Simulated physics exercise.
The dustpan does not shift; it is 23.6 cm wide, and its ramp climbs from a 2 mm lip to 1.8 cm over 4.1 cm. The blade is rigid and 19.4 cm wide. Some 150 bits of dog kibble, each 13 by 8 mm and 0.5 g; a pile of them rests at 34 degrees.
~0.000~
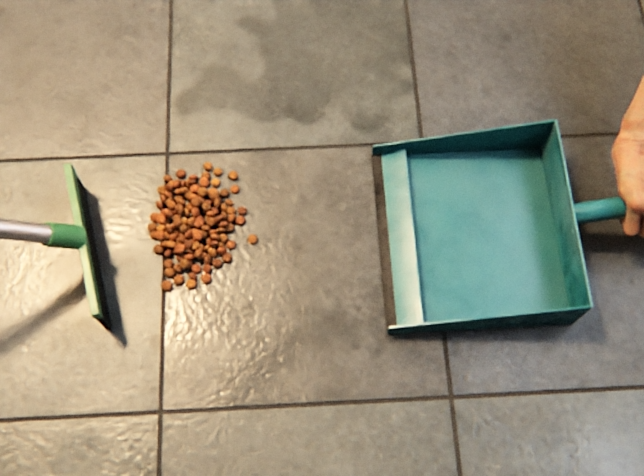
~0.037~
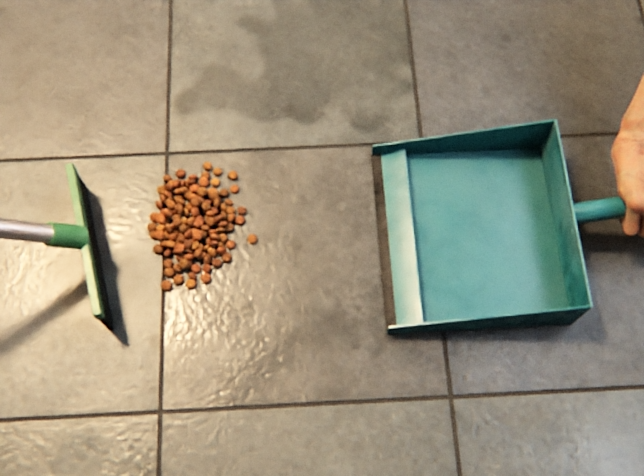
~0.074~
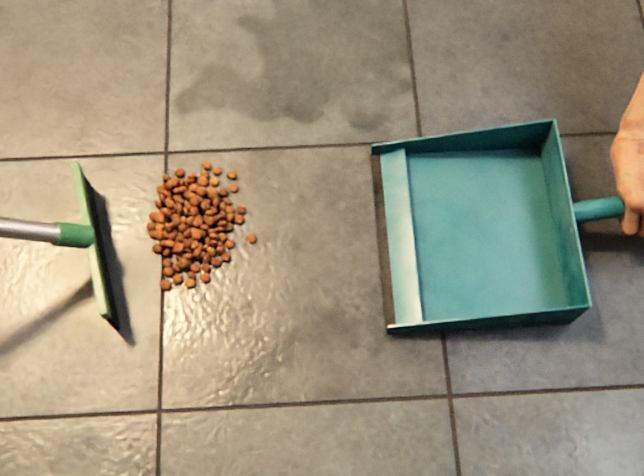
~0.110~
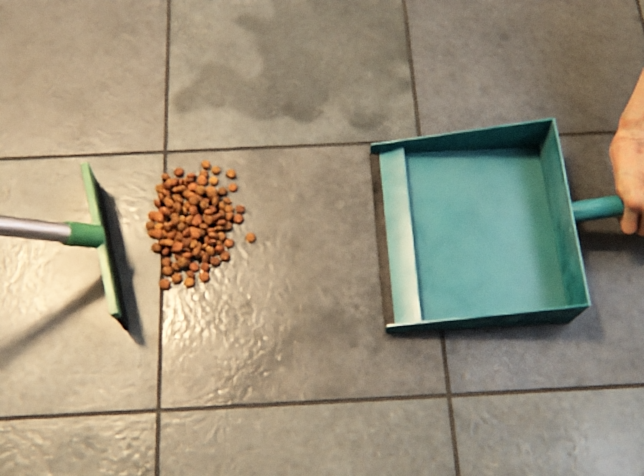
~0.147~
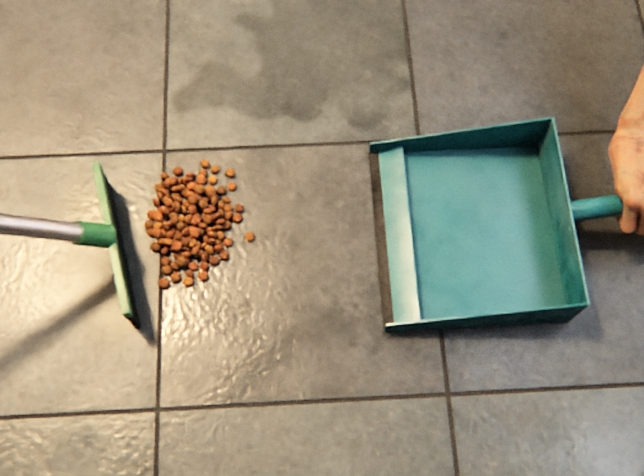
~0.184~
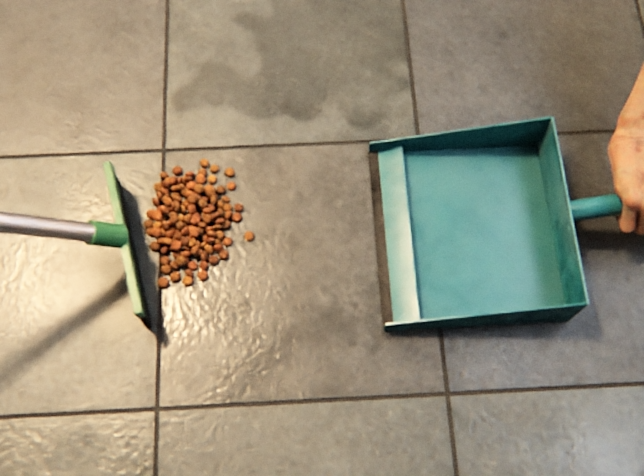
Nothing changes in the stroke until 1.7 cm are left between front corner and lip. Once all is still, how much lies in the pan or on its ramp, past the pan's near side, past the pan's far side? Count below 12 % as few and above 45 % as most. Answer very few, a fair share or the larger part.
In the pan or on its ramp: Very few; past the pan's near side: Very few; past the pan's far side: Very few.
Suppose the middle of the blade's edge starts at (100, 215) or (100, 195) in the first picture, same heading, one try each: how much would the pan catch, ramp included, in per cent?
Some 15 and 20 per cent.
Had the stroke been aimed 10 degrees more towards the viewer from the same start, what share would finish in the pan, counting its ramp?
Then about 0 per cent.
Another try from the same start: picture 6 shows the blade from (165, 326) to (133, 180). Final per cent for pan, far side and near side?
Pan 0, far 0, near 0.
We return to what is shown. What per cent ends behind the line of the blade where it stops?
About 30 per cent.
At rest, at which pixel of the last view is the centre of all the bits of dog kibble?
At about (346, 204).
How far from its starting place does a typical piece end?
About 20 cm.
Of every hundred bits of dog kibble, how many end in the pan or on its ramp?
Some 5 per cent.
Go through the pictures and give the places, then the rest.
Blade from (97, 314) to (70, 171), moved 0.0 cm, 0 of the pieces shifted so far; middle of the pieces at (192, 223); pan at (484, 235), in the first frame.
Blade from (99, 314) to (72, 171), moved 0.3 cm, 0 of the pieces shifted so far; middle of the pieces at (192, 223), in the second frame.
Blade from (105, 314) to (78, 170), moved 1.1 cm, 0 of the pieces shifted so far; middle of the pieces at (191, 222), in the third frame.
Blade from (116, 314) to (87, 170), moved 2.3 cm, 0 of the pieces shifted so far; middle of the pieces at (190, 221), in the fourth frame.
Blade from (128, 313) to (98, 169), moved 3.7 cm, 0 of the pieces shifted so far; middle of the pieces at (189, 220), in the fifth frame.
Blade from (140, 313) to (109, 169), moved 5.2 cm, 0 of the pieces shifted so far; middle of the pieces at (188, 220); pan at (480, 232). Its pace works out near 0.39 m/s, heading 5 degrees towards the viewer's side, in the sixth frame.
After 0.51 s, middle of the blade 17 cm from the lip; 0 % over the lip, far side 0 %, near side 0 %.
Then, at 0.72 s, middle of the blade 9 cm from the lip; 0 % over the lip, far side 0 %, near side 0 %.
After 1.05 s, middle of the blade 4 cm from the lip; 5 % over the lip, far side 0 %, near side 0 %.
In the end, at 1.6 s, pan 5 %, near side 0 %, far side 0 %, in front of the lip or behind the blade 95 %.
